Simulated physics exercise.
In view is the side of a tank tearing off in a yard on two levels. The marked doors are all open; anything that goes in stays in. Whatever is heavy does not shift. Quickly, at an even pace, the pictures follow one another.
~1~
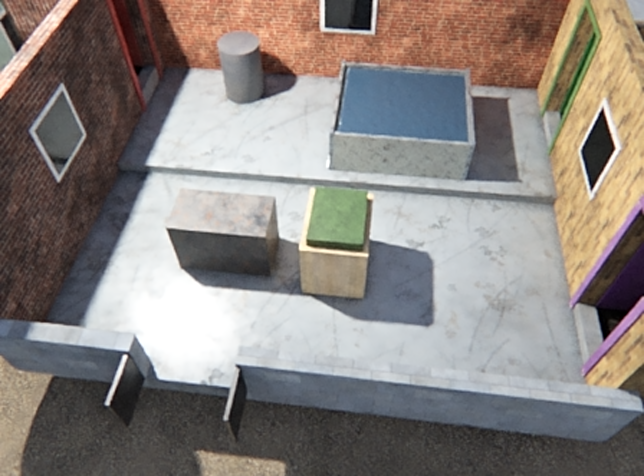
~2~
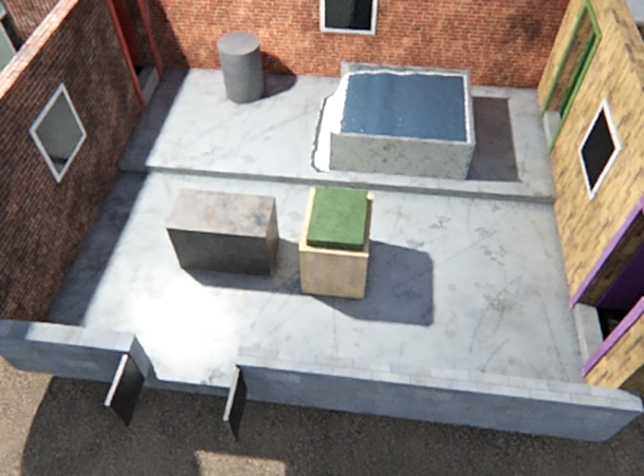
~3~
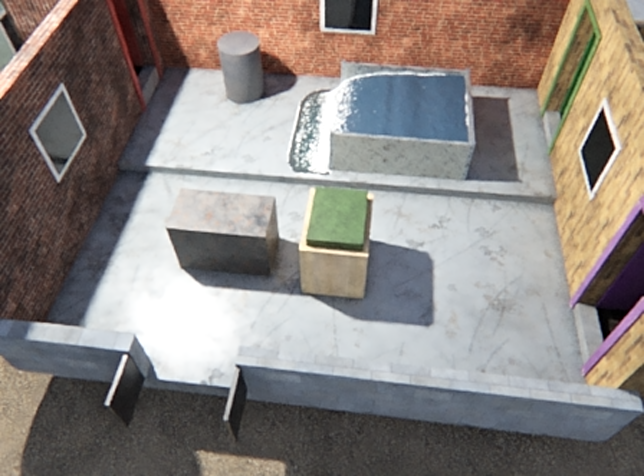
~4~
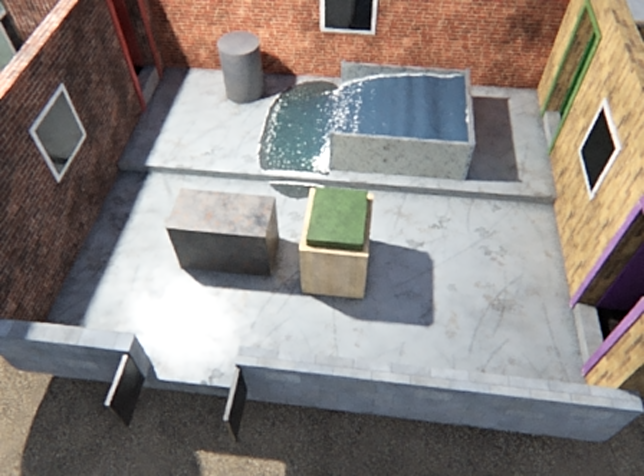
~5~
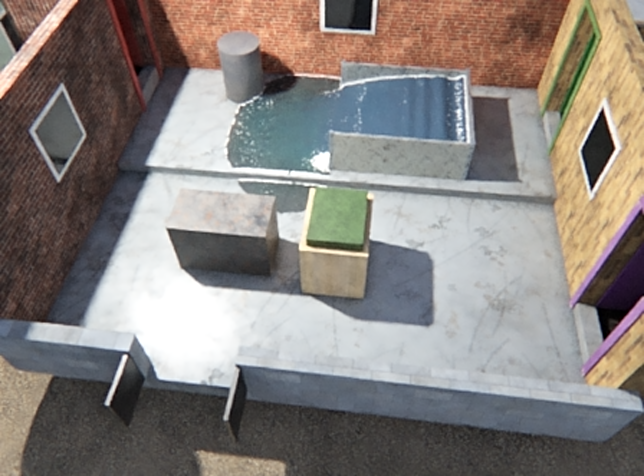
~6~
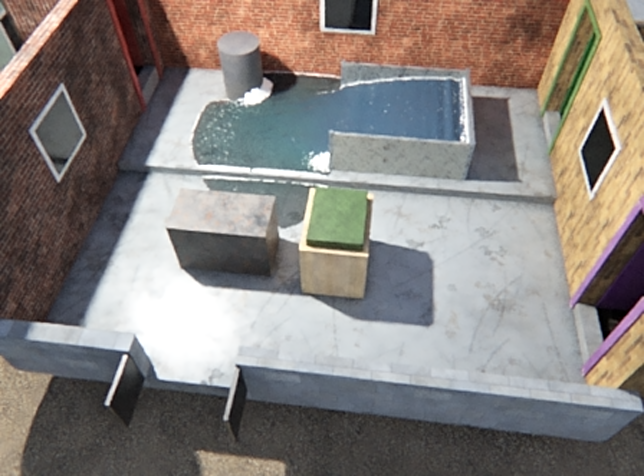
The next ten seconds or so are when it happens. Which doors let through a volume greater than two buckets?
Checking each one: The green door lets through less or just two; the red door lets through less or just two; the purple door lets through less or just two.
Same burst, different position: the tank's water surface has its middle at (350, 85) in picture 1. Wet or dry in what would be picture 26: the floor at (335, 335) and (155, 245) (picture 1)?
In the order asked: Unreached, then waterlogged.
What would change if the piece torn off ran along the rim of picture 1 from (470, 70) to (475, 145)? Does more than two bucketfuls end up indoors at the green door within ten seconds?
Well, green door overshoots, as far as I can tell.
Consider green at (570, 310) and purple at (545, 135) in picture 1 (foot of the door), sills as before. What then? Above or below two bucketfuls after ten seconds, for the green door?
My guess is that the green door does not reach it by then.
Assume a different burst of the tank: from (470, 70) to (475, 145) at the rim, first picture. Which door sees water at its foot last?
I'd say the one in red.
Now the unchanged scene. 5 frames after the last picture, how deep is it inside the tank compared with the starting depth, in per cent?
About 50 %.
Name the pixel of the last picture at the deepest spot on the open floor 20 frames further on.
Roughly at pixel (39, 335).
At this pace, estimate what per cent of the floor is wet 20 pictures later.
Around 45 in a hundred.
A moment on, water covers 30 % of the floor; the green door not reached, the red door wet at the sill, nothing in, the purple door not reached.
Next, water covers 35 % of the floor; the green door not reached, the red door wet at the sill, nothing in, the purple door not reached.
Then, water covers 45 % of the floor; the green door not reached, the red door wet at the sill, nothing in, the purple door not reached.
Later, water covers 75 % of the floor; the green door wet at the sill, nothing in, the red door wet at the sill, nothing in, the purple door not reached.
In the end, water covers 95 % of the floor; the green door wet at the sill, nothing in, the red door wet at the sill, nothing in, the purple door wet at the sill, nothing in.
